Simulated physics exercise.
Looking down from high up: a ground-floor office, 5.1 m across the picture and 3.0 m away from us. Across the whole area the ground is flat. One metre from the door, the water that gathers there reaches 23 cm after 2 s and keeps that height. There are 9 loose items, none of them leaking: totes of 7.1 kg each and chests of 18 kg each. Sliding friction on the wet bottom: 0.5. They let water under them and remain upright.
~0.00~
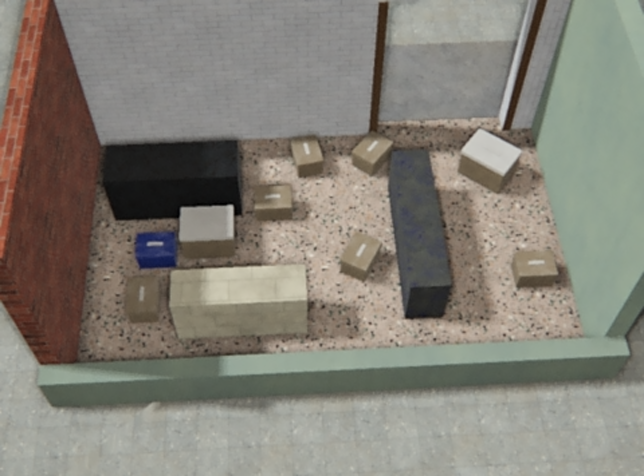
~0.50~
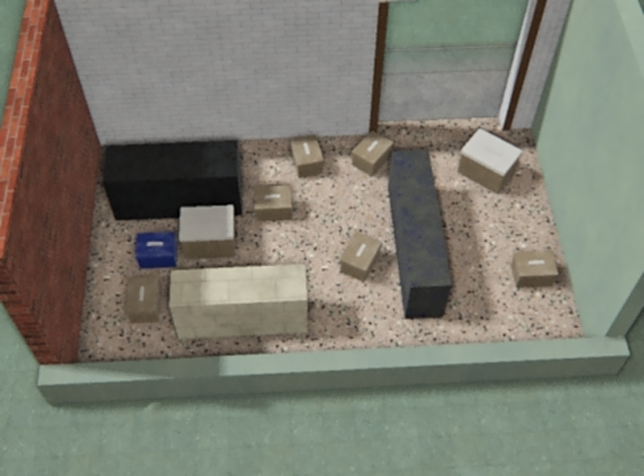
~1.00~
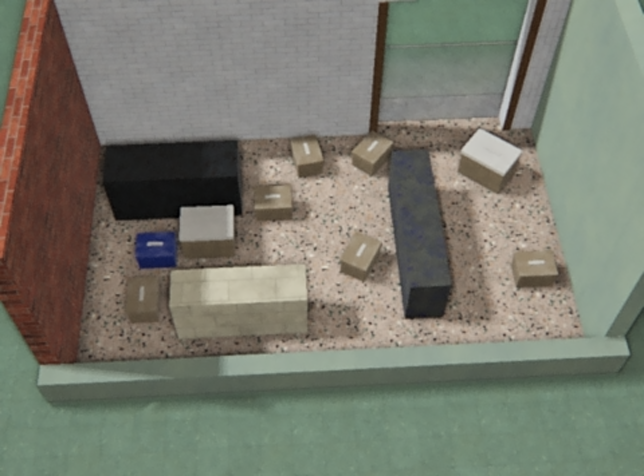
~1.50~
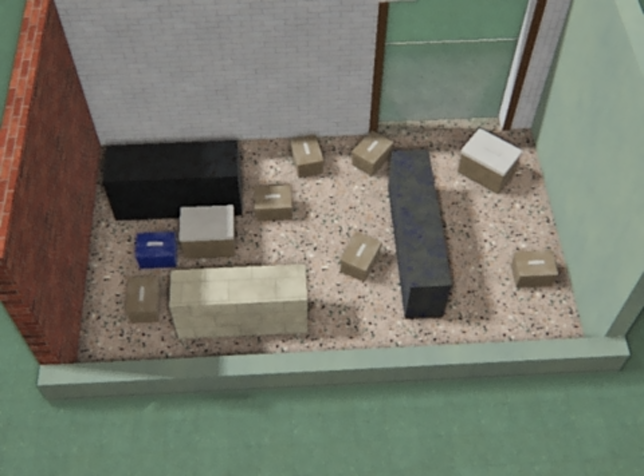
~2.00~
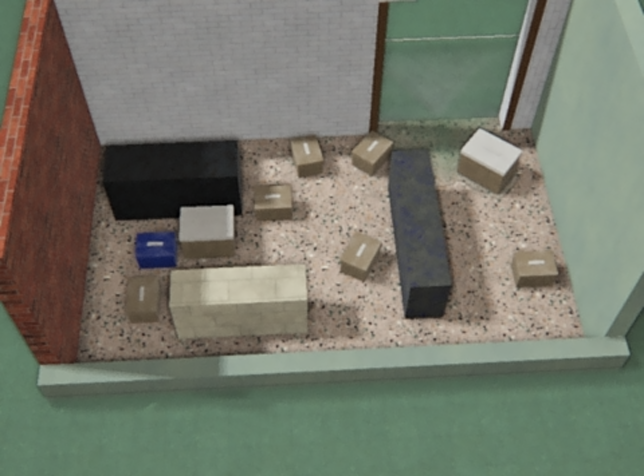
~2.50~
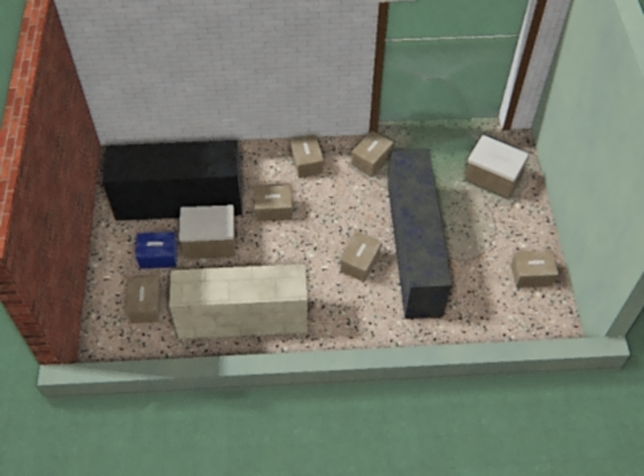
Greenish water spreads over the grey ground outside a small walled office seen from high above, then seeps in a faint patch through the doorway at the upper right. Inside, on a speckled floor, sit a black block, a pale block, a long dark block, a blue box and several tan and white-topped boxes. The white-topped box near the doorway shifts slightly, while everything else and the camera stay still.
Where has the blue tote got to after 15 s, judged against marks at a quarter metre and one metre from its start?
Expect it to be pushed part of a metre.
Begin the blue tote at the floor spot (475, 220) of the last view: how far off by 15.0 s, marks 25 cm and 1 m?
Answer: It covers a big distance.
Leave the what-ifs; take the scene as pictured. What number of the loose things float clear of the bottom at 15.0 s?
I count 9.
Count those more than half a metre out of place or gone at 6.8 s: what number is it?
I get 4.
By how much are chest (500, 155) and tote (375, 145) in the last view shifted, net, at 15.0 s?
In that order: 250 cm, 60 cm.
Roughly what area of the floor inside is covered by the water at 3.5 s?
Roughly 5.5 m2.
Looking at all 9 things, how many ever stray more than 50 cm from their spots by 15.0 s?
The count comes to 9.
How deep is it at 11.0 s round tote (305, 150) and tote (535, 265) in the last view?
Close to 16 and 22 centimetres.
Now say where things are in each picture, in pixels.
In the first picture, the blue tote at (155, 244) rests on the ground; 0.0 m2 under water; 0 of 9 have shifted.
In the second picture, the blue tote at (155, 244), on the bottom; water covers 0.0 m2; 0 of 9 have shifted.
In the third picture, the blue tote at (155, 244) rests on the ground; water covers 0.0 m2; 0 of 9 have shifted.
In the fourth picture, the blue tote at (155, 244) rests on the ground; 0.0 m2 under water; 0 of 9 have shifted.
In the fifth picture, the blue tote at (155, 244), on the bottom; water covers 0.8 m2; 0 of 9 have shifted.
In the sixth picture, the blue tote at (155, 244), on the bottom; water covers 1.7 m2; 1 of 9 have shifted.
After 3.5 s the blue tote is near (155, 244), 0.0 m from its start, aground; 0 afloat.
After 6.8 s the blue tote is near (155, 244), 0.0 m from its start, aground; 2 afloat.
After 11.0 s the blue tote is near (148, 282), 0.5 m from its start, afloat; 8 afloat.
After 15.0 s the blue tote is near (127, 285), 0.6 m from its start, afloat; 9 afloat.
